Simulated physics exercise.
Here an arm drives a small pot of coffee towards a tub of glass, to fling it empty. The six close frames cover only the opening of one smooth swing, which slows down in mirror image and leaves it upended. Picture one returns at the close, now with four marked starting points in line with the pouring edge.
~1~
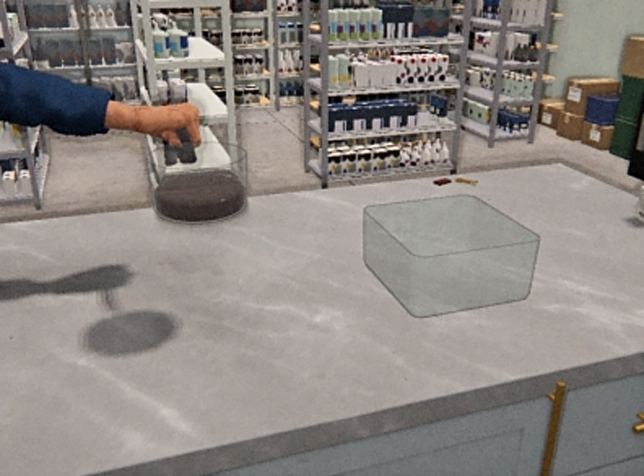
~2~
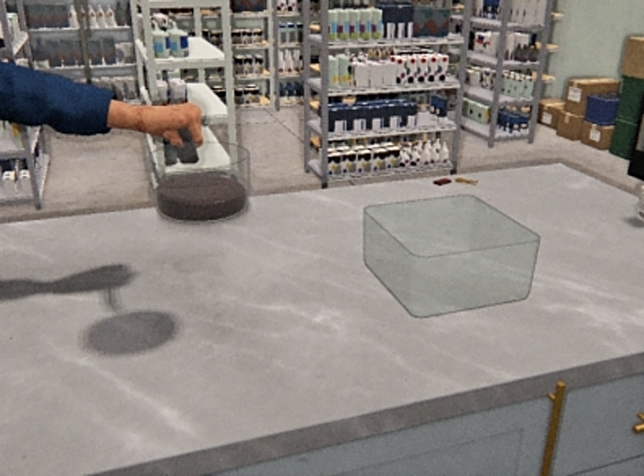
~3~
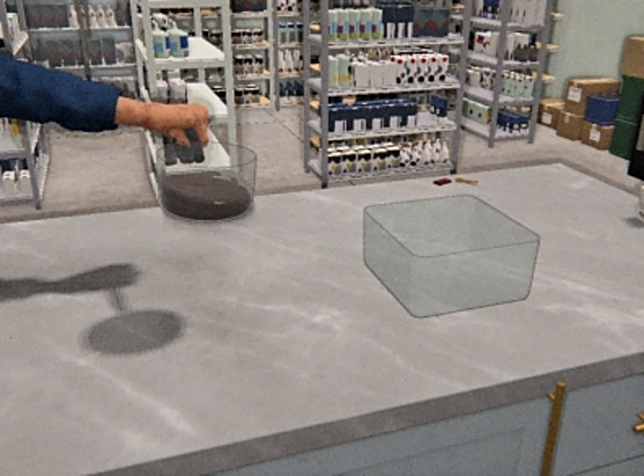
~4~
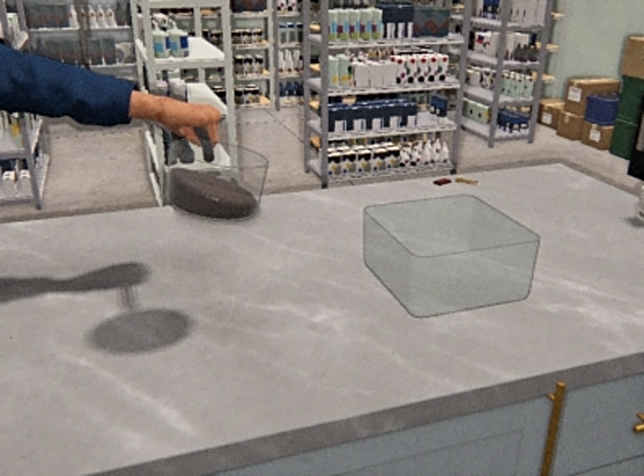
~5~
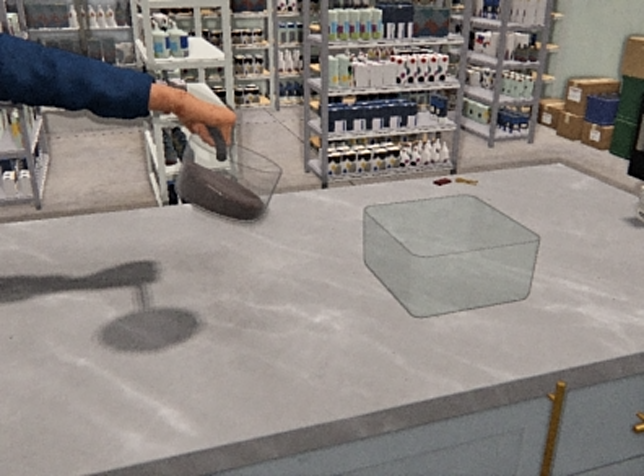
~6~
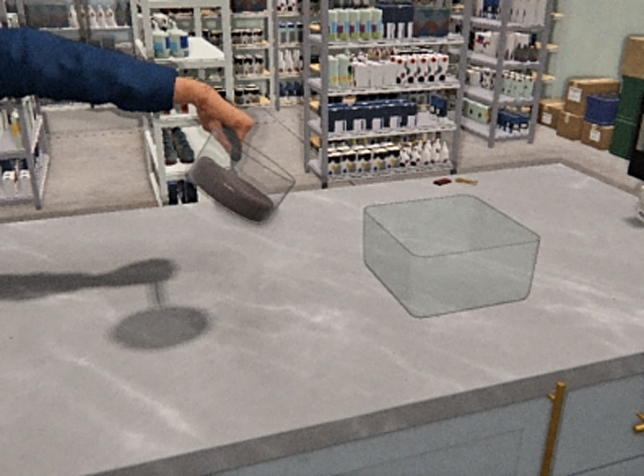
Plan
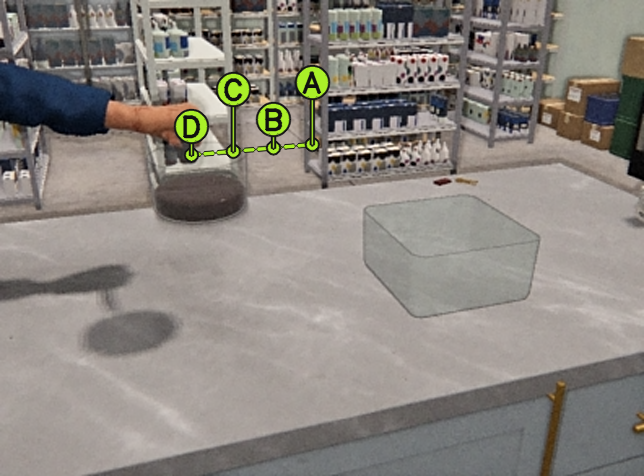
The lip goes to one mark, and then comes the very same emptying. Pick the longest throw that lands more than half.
It is B.
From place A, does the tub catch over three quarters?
Yes, it does.
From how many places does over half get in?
Two of them.
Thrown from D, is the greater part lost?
Yes, it does.
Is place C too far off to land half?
Yes.
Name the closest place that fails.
Place C.
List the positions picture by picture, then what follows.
In the first picture, upright, lip at (244, 150); tub from (408, 317) to (527, 296); nothing has left yet.
In the second picture, upright, lip at (246, 150); nothing has left yet.
In the third picture, tipped about 4°, lip at (253, 153); nothing has left yet.
In the fourth picture, tipped about 12°, lip at (265, 158); nothing has left yet.
In the fifth picture, tipped about 23°, lip at (279, 166); nothing has left yet.
In the sixth picture, tipped about 37°, lip at (292, 177); nothing has left yet.
In lime, A at (312, 144); B at (273, 147); C at (233, 151); D at (191, 154).
With A, about 86 % lands in the tub, 6 % falls short and 8 % goes beside or beyond.
With B, about 74 % lands in the tub, 12 % falls short and 14 % goes beside or beyond.
With C, about 16 % lands in the tub, 80 % falls short and 4 % goes beside or beyond.
With D, about 0 % lands in the tub, 97 % falls short and 3 % goes beside or beyond.
